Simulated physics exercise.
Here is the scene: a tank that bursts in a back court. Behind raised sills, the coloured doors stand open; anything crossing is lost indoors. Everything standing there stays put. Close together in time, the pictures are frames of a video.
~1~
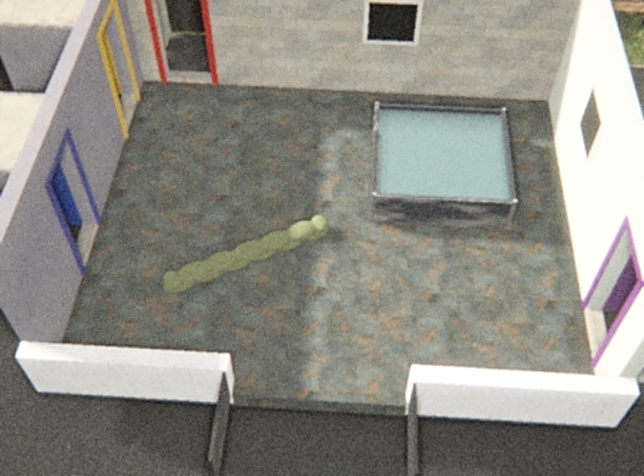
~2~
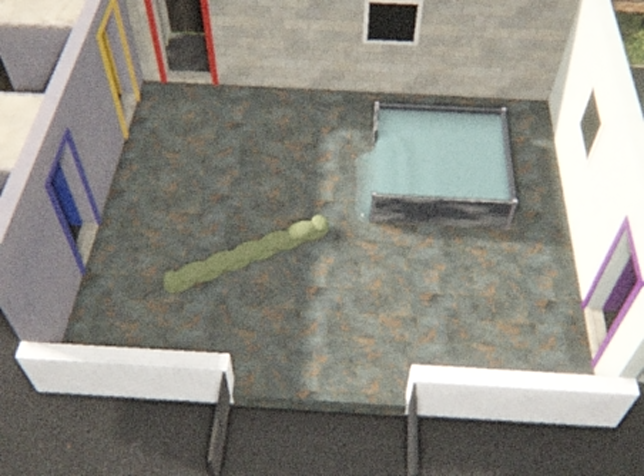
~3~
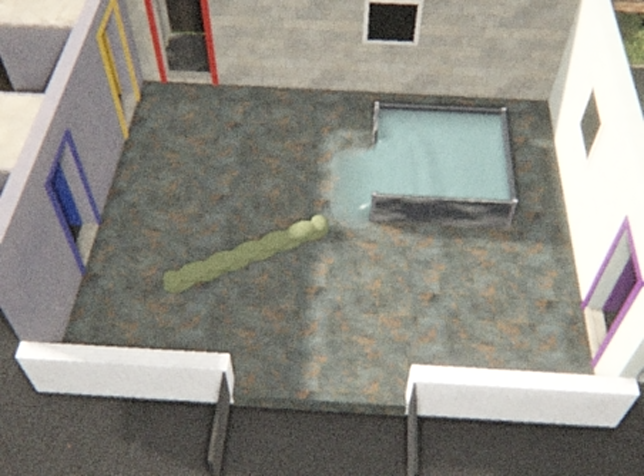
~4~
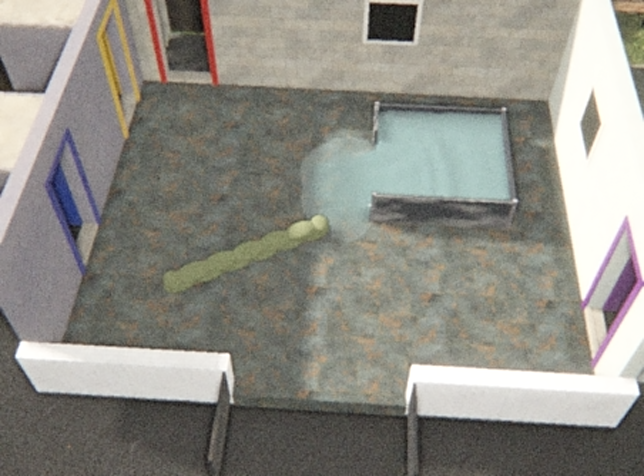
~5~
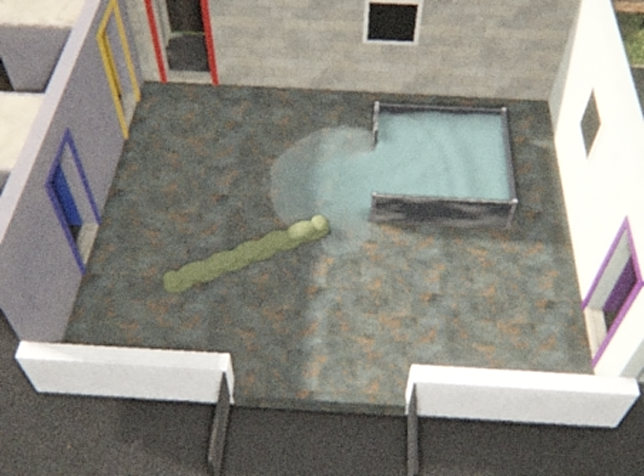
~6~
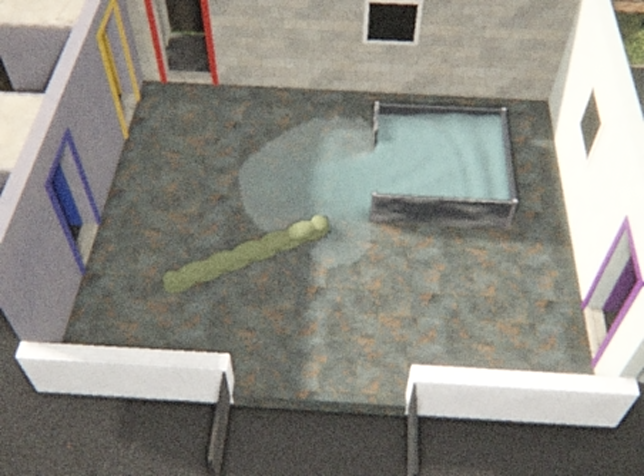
Back court with coloured doors, water pouring from the open left side of a tank and spreading leftward past a green hedge.
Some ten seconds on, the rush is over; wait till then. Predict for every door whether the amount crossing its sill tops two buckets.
Result: The purple door stays within two buckets of inflow; the yellow door stays within two buckets of inflow; the blue door passes two buckets of inflow; the red door passes two buckets of inflow.
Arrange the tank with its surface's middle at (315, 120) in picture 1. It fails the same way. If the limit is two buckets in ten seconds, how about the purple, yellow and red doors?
Well, the purple door remains below, the yellow door tops the threshold, and the red door tops the threshold.
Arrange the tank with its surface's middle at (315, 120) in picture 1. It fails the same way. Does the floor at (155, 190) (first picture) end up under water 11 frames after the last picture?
Submerged.
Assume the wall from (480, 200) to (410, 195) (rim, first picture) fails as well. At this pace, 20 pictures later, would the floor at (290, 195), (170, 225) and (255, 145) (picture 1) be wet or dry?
Sequence: Spared / spared / spared.
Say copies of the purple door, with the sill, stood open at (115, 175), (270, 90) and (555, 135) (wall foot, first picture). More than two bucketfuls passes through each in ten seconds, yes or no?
The first new doorway tops it, the second comes up short, the third comes up short.
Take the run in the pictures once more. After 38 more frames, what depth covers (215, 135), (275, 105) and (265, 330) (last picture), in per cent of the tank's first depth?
About 16, 14 and 4 percent, in that order.
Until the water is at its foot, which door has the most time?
I say the one in purple.
A moment on, water covers 25 % of the floor; the purple door not reached, the yellow door not reached, the blue door not reached, the red door not reached.
Next, water covers 45 % of the floor; the purple door not reached, the yellow door wet at the sill, nothing in, the blue door under two buckets in, the red door not reached.
Then, water covers 50 % of the floor; the purple door not reached, the yellow door wet at the sill, nothing in, the blue door over two buckets in, the red door under two buckets in.
Later, water covers 60 % of the floor; the purple door not reached, the yellow door wet at the sill, nothing in, the blue door far over two buckets in, the red door over two buckets in.
In the end, water covers 90 % of the floor; the purple door wet at the sill, nothing in, the yellow door wet at the sill, nothing in, the blue door far over two buckets in, the red door over two buckets in.
